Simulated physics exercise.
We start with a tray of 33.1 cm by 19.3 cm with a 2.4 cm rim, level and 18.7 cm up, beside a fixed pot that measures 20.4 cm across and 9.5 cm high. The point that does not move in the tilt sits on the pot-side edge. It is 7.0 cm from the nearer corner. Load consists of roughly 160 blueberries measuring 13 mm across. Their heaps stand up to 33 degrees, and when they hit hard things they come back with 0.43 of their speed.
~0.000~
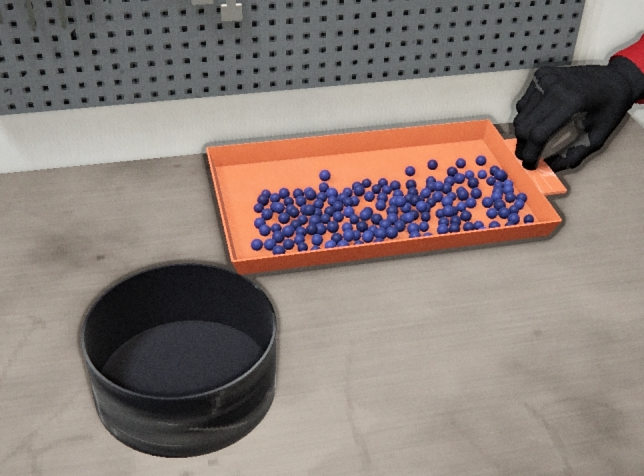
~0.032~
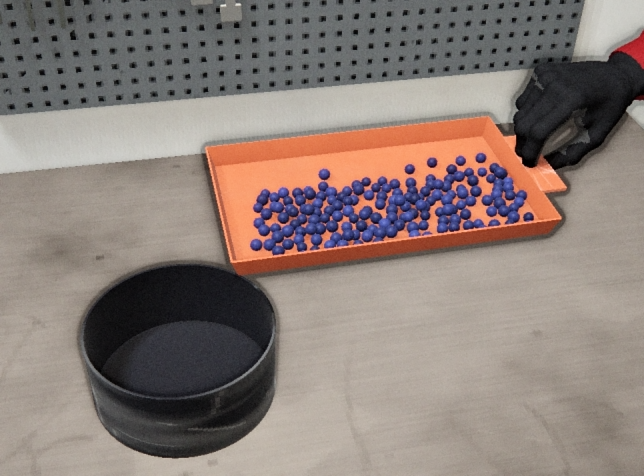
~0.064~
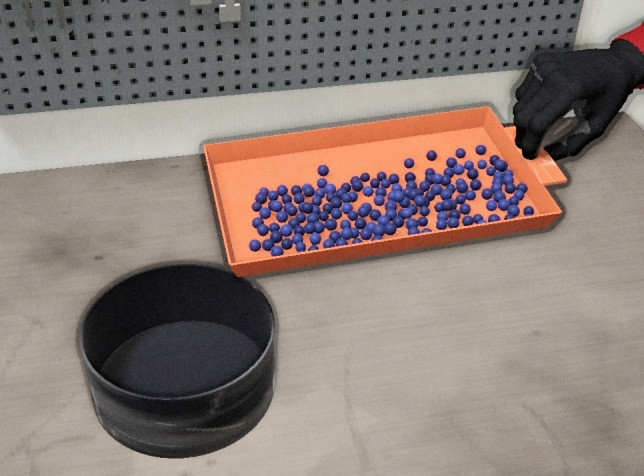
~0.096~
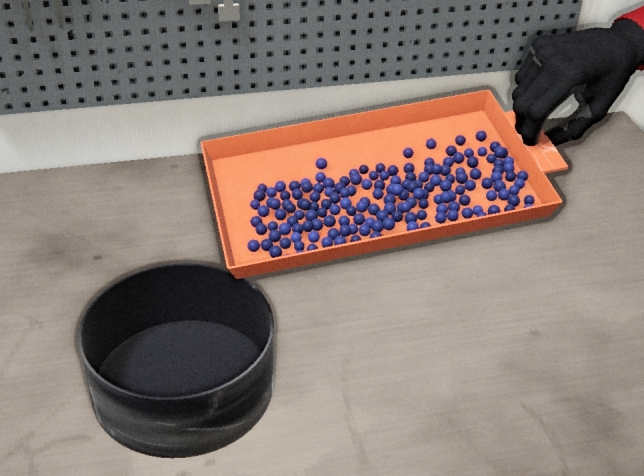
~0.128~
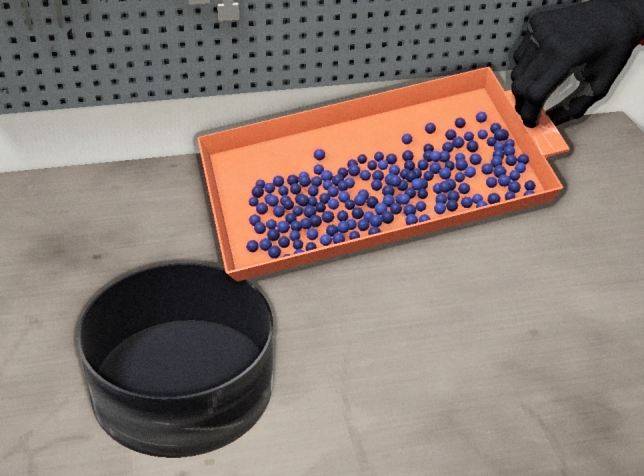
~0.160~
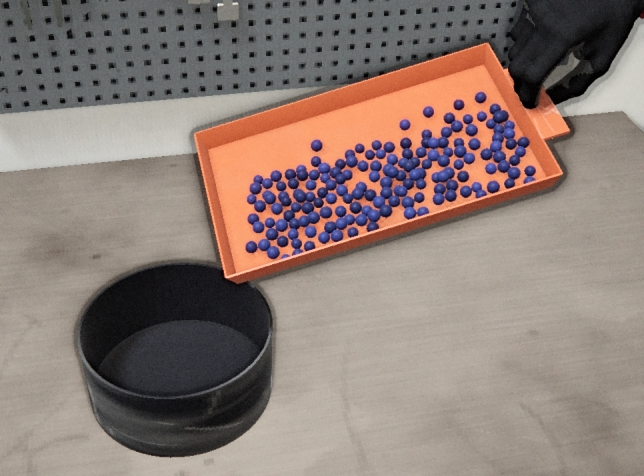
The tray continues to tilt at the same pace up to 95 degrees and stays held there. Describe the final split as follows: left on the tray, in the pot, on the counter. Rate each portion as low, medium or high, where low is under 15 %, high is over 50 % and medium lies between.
Left on the tray low, pot high, counter medium.
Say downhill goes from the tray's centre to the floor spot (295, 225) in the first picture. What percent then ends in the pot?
Something like 90 in a hundred.
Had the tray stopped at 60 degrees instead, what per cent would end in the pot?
I'd expect some 35 per cent in the pot.
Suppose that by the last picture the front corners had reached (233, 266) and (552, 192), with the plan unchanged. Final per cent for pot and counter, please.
That works out as pot 55 and counter 45.
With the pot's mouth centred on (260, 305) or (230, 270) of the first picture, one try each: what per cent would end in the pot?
First try around 60 %, second around 10 %.
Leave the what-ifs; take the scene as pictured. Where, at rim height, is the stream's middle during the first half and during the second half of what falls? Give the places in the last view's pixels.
Around (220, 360), then (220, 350).
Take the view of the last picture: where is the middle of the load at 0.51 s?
(279, 235) or thereabouts.
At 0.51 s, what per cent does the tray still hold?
Of the load, some 95 percent.
Then, at 0.37 s, tilt 59 degrees; the tray holds 100 %, the pot 0 %.
After 0.51 s, tilt 85 degrees; the tray holds 95 %, the pot 0 %.
After 0.77 s, tilt 95 degrees; the tray holds 5 %, the pot 60 %.
By 1.6 s all is still; tray 0 %, pot 65 %, counter 35 %.
